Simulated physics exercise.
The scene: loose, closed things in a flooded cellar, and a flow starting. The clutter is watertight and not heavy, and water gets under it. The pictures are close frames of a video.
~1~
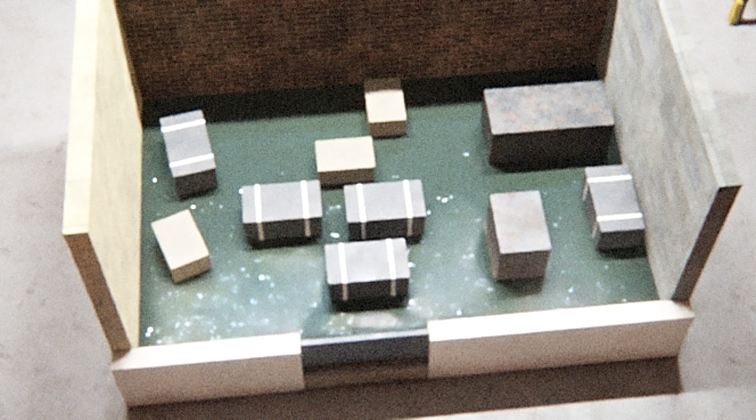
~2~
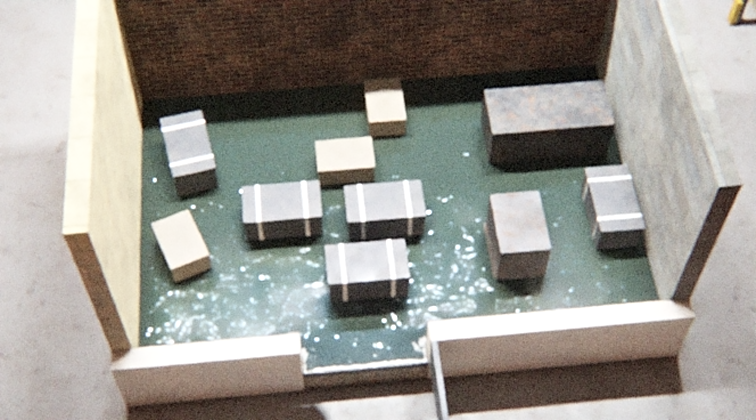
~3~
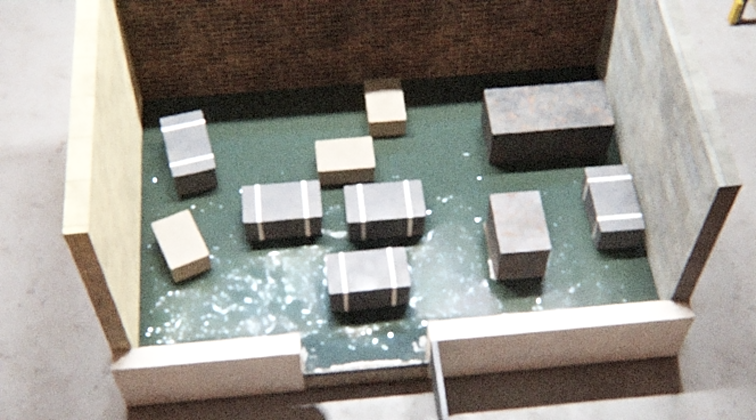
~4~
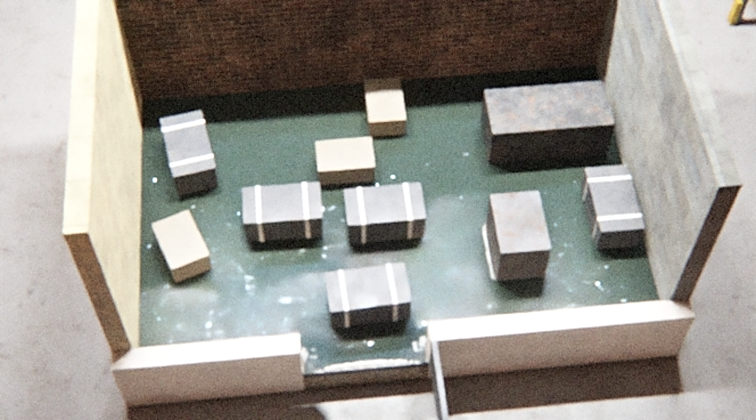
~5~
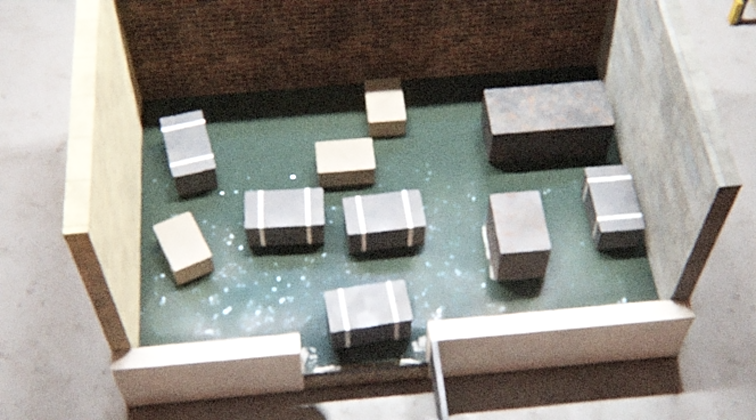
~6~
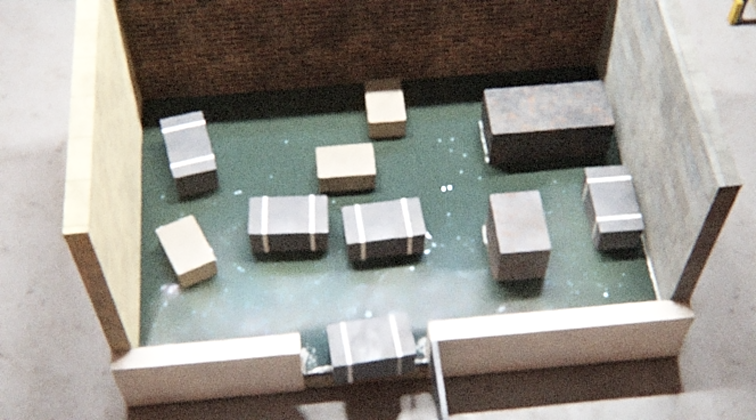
A strapped trunk floats forward into the gap after the front gate opens, others drifting slightly.
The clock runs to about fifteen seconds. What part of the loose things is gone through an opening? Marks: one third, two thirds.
That comes to between one and two thirds.
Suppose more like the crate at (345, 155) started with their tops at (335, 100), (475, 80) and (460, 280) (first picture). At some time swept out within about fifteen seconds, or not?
As listed: Left behind, left behind, out.
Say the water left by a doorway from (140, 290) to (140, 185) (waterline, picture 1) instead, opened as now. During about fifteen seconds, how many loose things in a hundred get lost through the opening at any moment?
About 80 per cent.
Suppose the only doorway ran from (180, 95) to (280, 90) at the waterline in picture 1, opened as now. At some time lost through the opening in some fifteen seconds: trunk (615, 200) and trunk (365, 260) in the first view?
One after the other: Left behind, no.
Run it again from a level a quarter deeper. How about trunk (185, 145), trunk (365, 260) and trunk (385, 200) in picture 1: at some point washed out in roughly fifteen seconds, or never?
As listed: Stays, yes, through.
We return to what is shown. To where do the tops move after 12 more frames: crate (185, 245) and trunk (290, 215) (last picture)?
Roughly at (205, 281) and (325, 326).
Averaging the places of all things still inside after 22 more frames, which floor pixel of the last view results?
At about (355, 260).
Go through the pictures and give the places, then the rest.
A trunk at (367, 261), afloat; a trunk at (385, 201) floats; 0 of 8 have shifted, in the first picture.
A trunk at (367, 261), afloat; a trunk at (385, 201), afloat; 0 of 8 have shifted, in the second picture.
A trunk at (368, 270), afloat, close to its start; a trunk at (385, 201) floats; 1 of 8 have shifted, in the third picture.
A trunk at (368, 287) floats, close to its start; a trunk at (385, 204), afloat; 1 of 8 have shifted, in the fourth picture.
A trunk at (368, 306), afloat, a stride from its start; a trunk at (384, 212) floats, close to its start; 3 of 8 have shifted, in the fifth picture.
A trunk at (371, 339) floats, a stride from its start; a trunk at (383, 220), afloat, close to its start; 5 of 8 have shifted, in the sixth picture.
A moment on, 1 of 8 are out; 7 afloat.
Next, 2 of 8 are out; 6 afloat.
Later, 3 of 8 are out; 5 afloat.
In the end, 5 of 8 are out; 3 afloat.
